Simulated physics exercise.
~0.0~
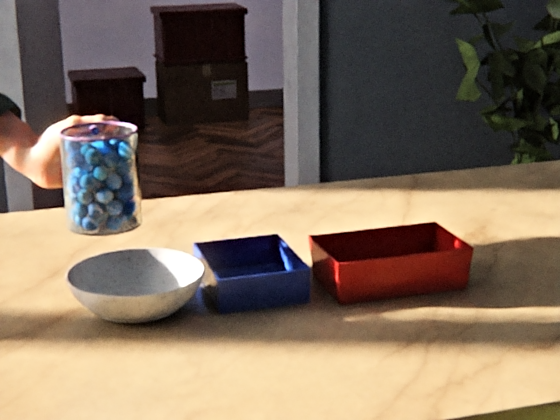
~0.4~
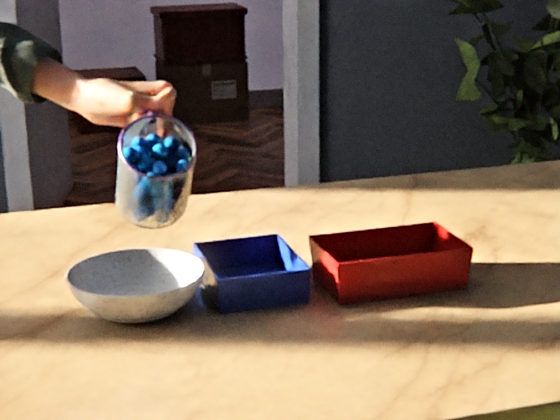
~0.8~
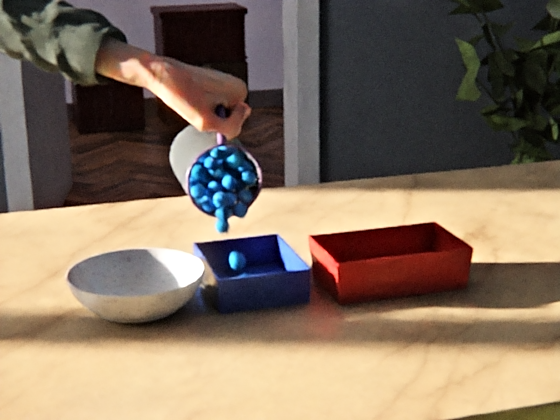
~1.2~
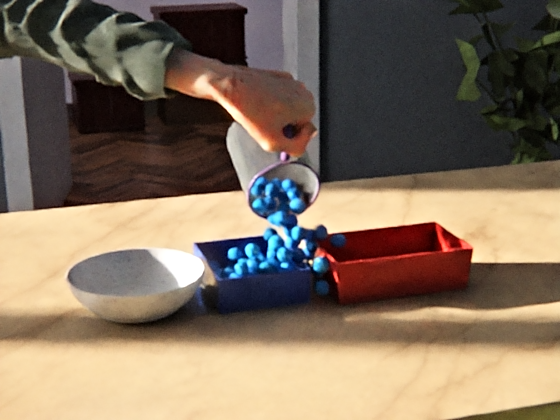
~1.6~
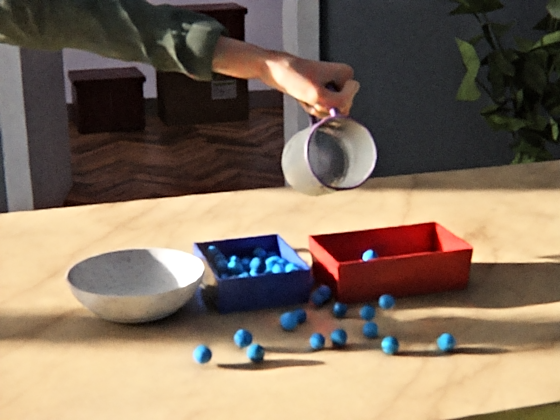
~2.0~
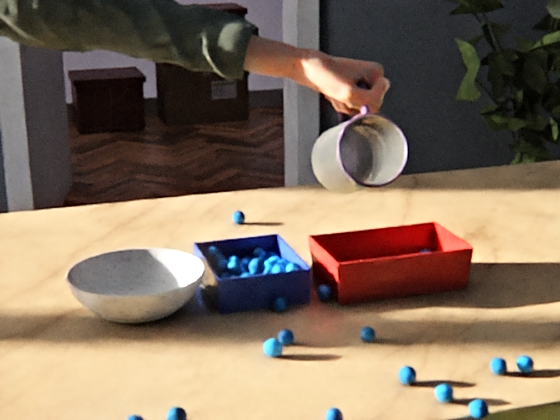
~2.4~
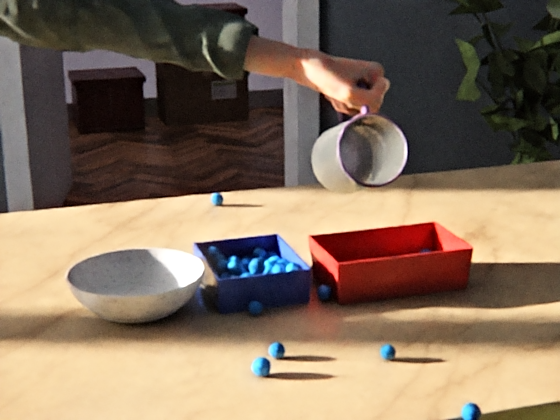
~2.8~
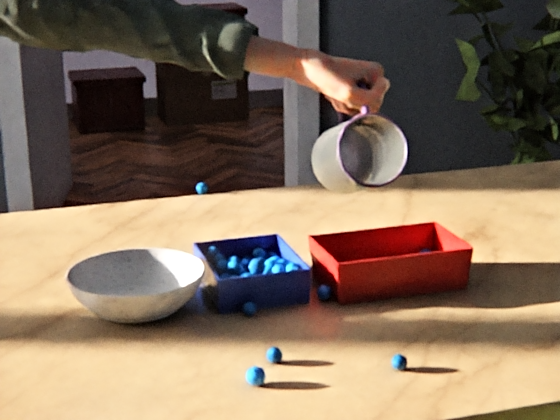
At the start, a hand holds a clear cup of blue balls above a table, left of center, with a white bowl, a blue tin and a red tin standing in a row below. The hand carries the cup to the right while tipping it, and the first balls drop into the blue tin. As it moves on, most of the rest pour into the blue tin, while others spill around the two tins. The emptied cup turns partly back and stops above the red tin. Loose balls roll across the table, and several leave view. Finally, the blue tin holds most of the balls, the white bowl remains empty, and a few balls lie scattered outside.
